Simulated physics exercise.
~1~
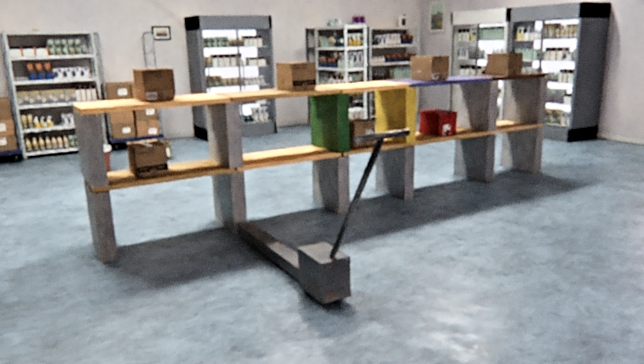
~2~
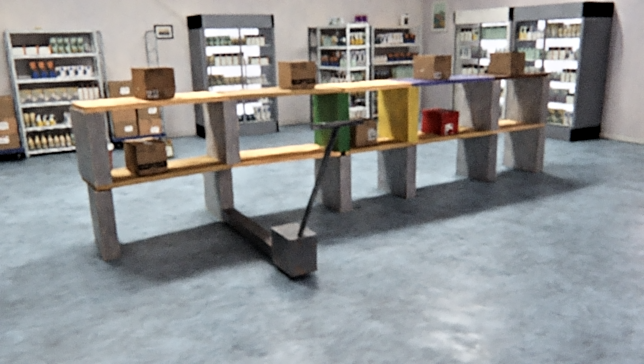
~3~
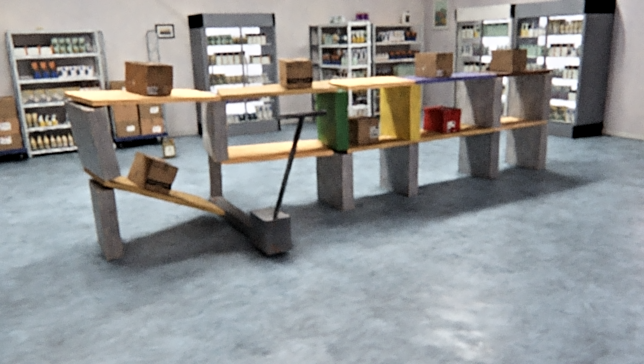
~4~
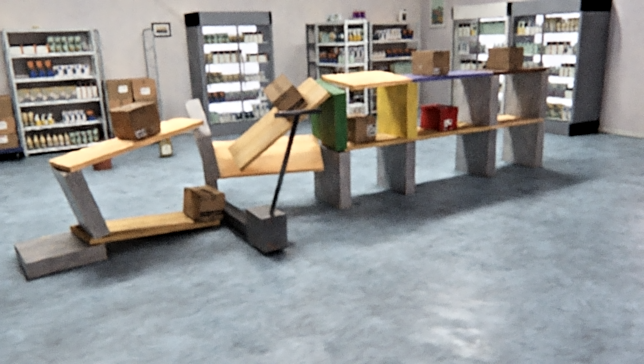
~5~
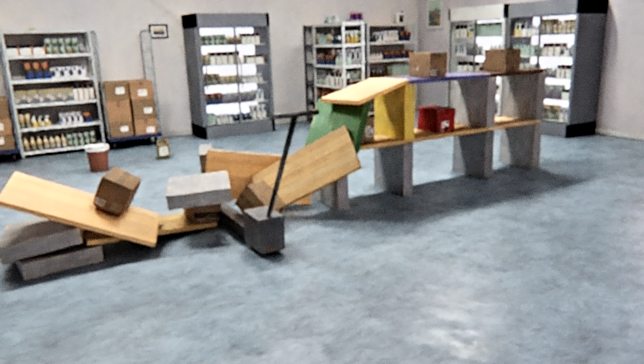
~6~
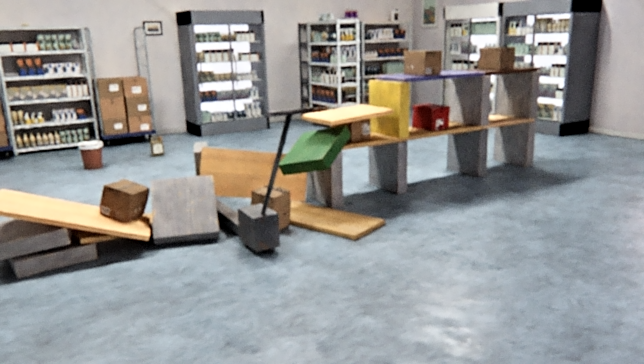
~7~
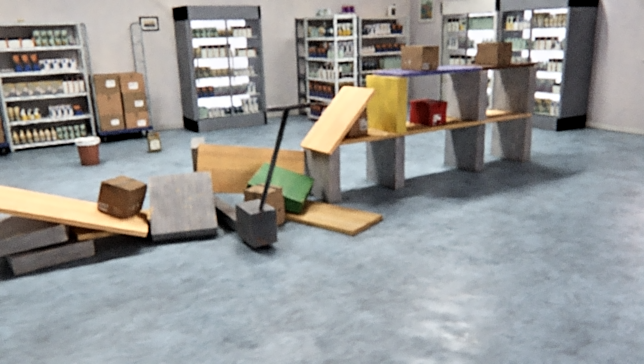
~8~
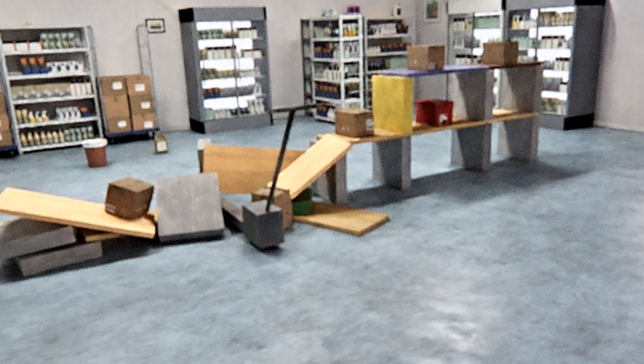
The clip opens on a long two-tier shelf of gray uprights and wooden boards holding brown boxes in a storeroom, with a low jack with a long handle at its base. The jack slides left and inward against an upright, and a lower board on the left tilts. The left end then gives way, its uprights toppling and its boards and boxes tumbling down. The green upright leans, then drops onto the heap, while a board above it tips down to the left. The left side ends as a pile of rubble, while the yellow upright, blue board and red carton stay up on the right.
